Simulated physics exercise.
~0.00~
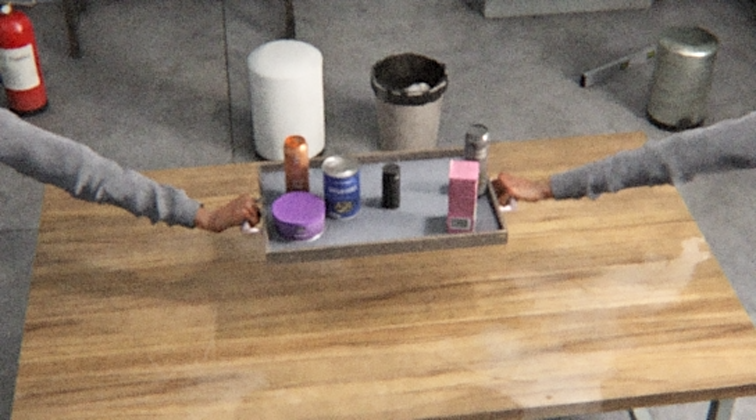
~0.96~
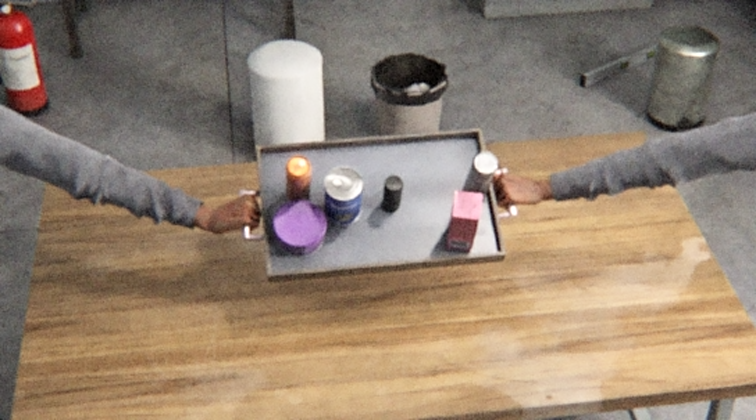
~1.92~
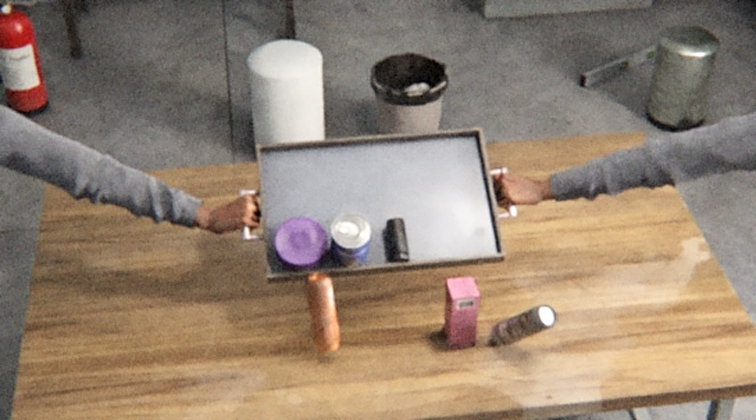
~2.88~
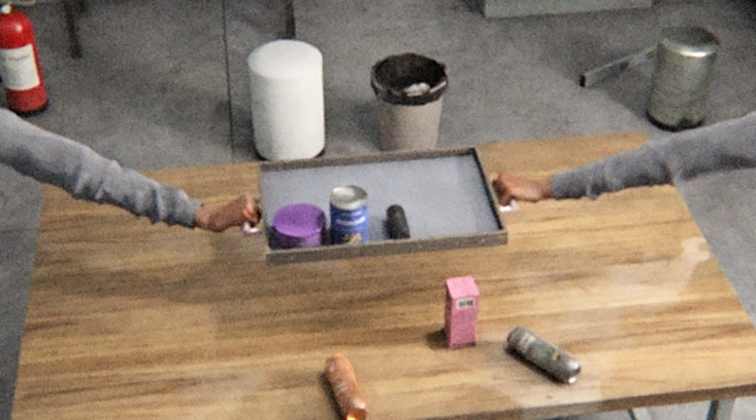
Tray held by two hands tilting toward the viewer, spilling orange can, pink carton and grey can onto table, then levelling.
